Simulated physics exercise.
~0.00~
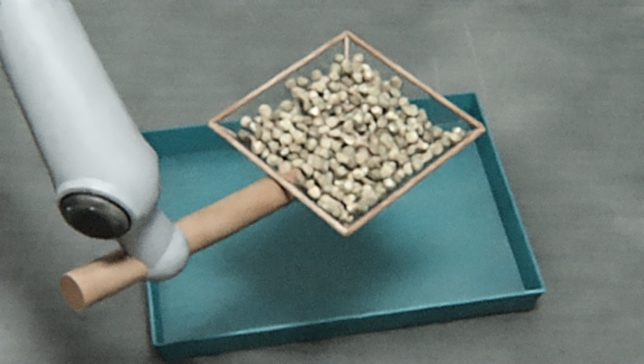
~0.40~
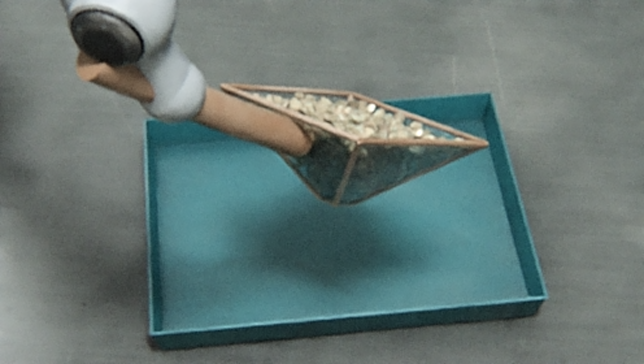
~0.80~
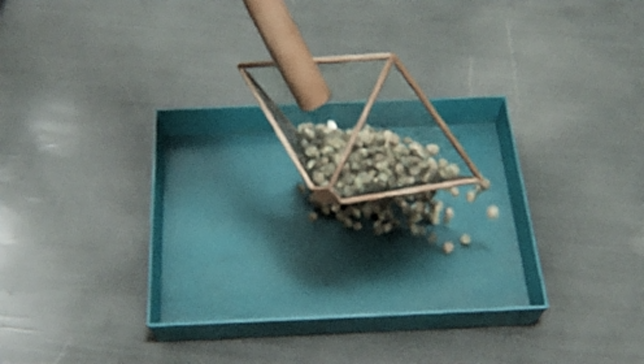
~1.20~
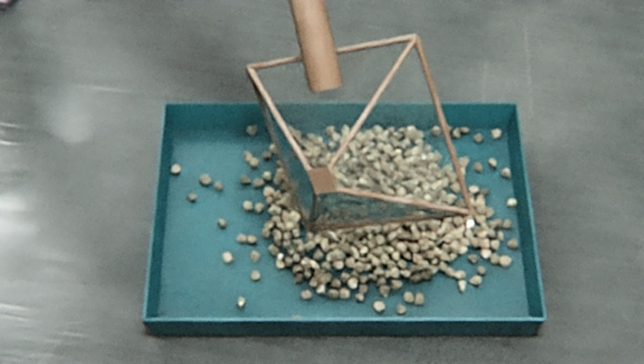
The footage shows a robot arm holding a wooden-handled, clear-sided scoop full of pale pieces above a teal tray. The scoop tilts steadily until the pieces spill over its edge, and it ends steeply tipped and emptied, with the pieces heaped and scattered across the tray below.
